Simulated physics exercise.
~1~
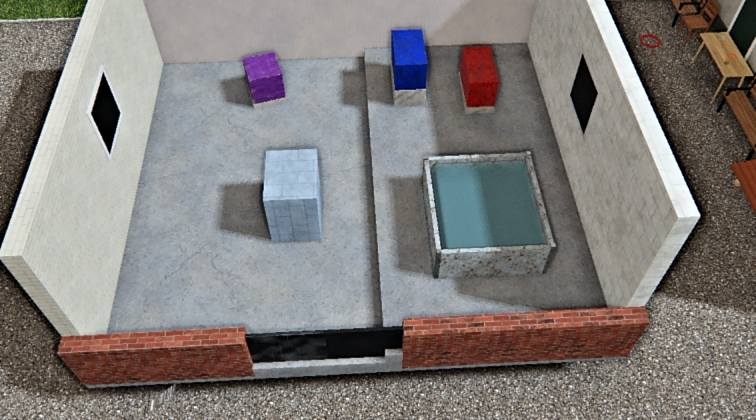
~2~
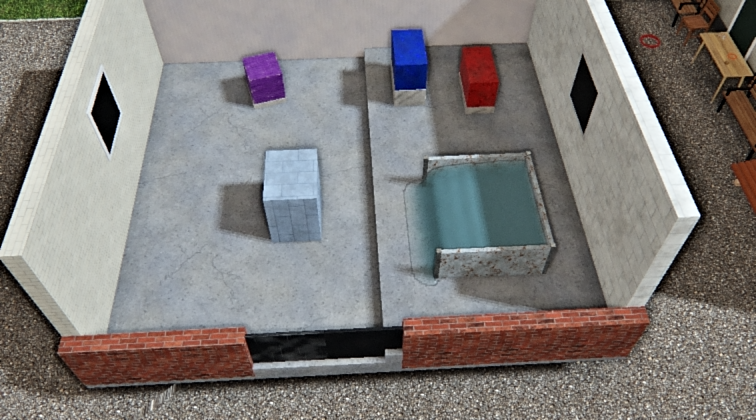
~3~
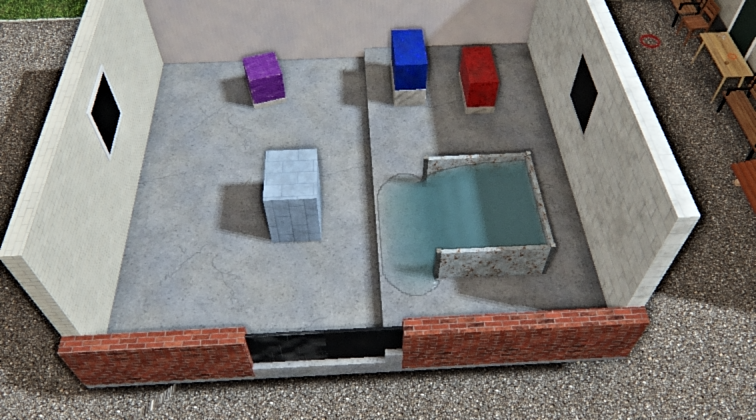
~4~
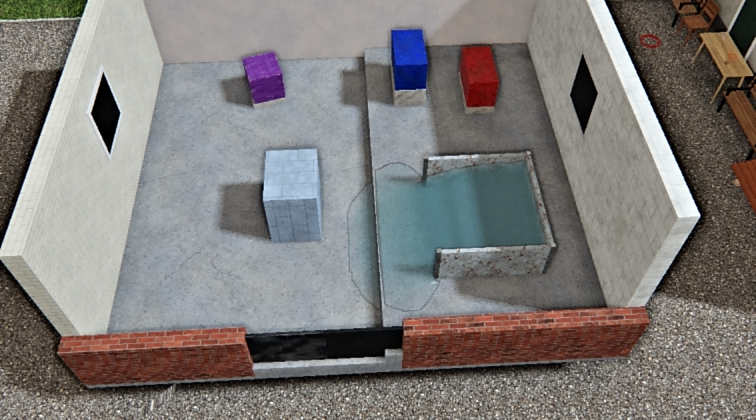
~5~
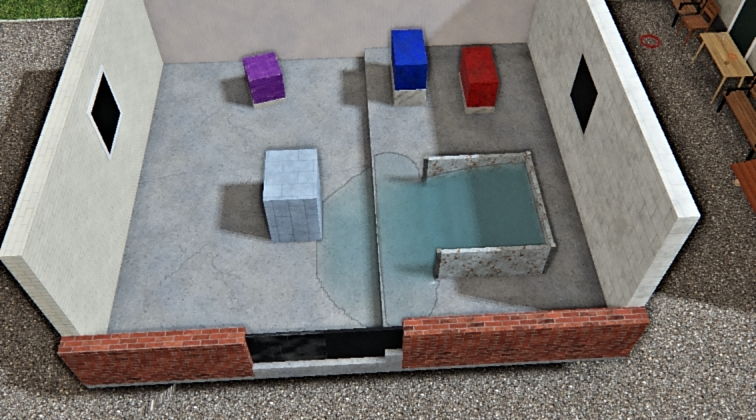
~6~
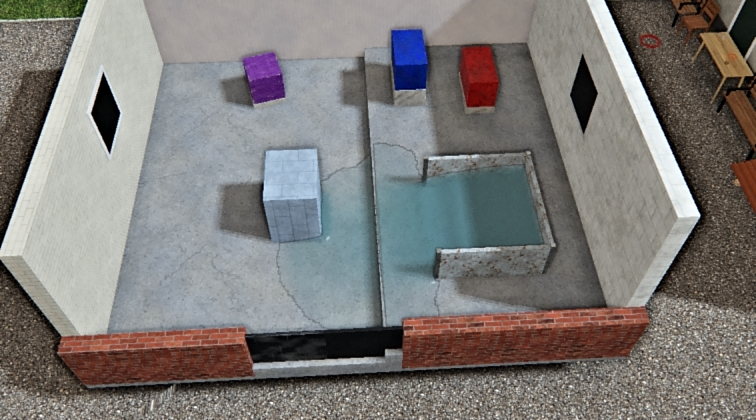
Water sits still in an open, stone-sided tank on the right of a walled yard, near red and blue blocks, until the tank's left side gives way. It pours out leftward across the upper level, then drops over the step onto the lower floor and spreads to the pale grey block.
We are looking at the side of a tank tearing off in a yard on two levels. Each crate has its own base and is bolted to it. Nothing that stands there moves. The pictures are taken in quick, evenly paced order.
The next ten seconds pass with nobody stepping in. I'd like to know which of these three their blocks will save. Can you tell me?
One by one: Red crate: Dry; blue crate: Dry; purple crate: Wet.
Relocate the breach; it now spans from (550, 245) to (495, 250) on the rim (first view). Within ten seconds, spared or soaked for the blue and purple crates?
The blue crate is left dry, the purple crate is left dry.
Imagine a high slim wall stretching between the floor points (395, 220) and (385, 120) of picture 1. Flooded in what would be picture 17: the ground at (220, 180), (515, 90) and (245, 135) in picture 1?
The first point comes out unwetted, the next unwetted, the last unwetted.
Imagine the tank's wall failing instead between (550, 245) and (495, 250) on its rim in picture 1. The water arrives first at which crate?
First: The crate marked red.
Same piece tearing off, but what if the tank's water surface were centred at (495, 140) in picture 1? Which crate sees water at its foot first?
My pick is the one in blue.
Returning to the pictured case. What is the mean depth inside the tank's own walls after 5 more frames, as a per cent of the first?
Estimate: Around 42 %.
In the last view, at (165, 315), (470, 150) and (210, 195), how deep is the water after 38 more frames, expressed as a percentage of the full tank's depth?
My figures are about 12, 0 and 6 percent.
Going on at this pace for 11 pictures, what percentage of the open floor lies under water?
My guess is around 40 in a hundred.
A moment on, water covers 30 % of the floor; the red crate not reached, the blue crate not reached, the purple crate not reached.
Next, water covers 40 % of the floor; the red crate not reached, the blue crate not reached, the purple crate water round its plinth.
Then, water covers 50 % of the floor; the red crate not reached, the blue crate not reached, the purple crate water round its plinth.
Later, water covers 65 % of the floor; the red crate not reached, the blue crate not reached, the purple crate water round its plinth.
In the end, water covers 65 % of the floor; the red crate stayed above the water, the blue crate stayed above the water, the purple crate was topped.
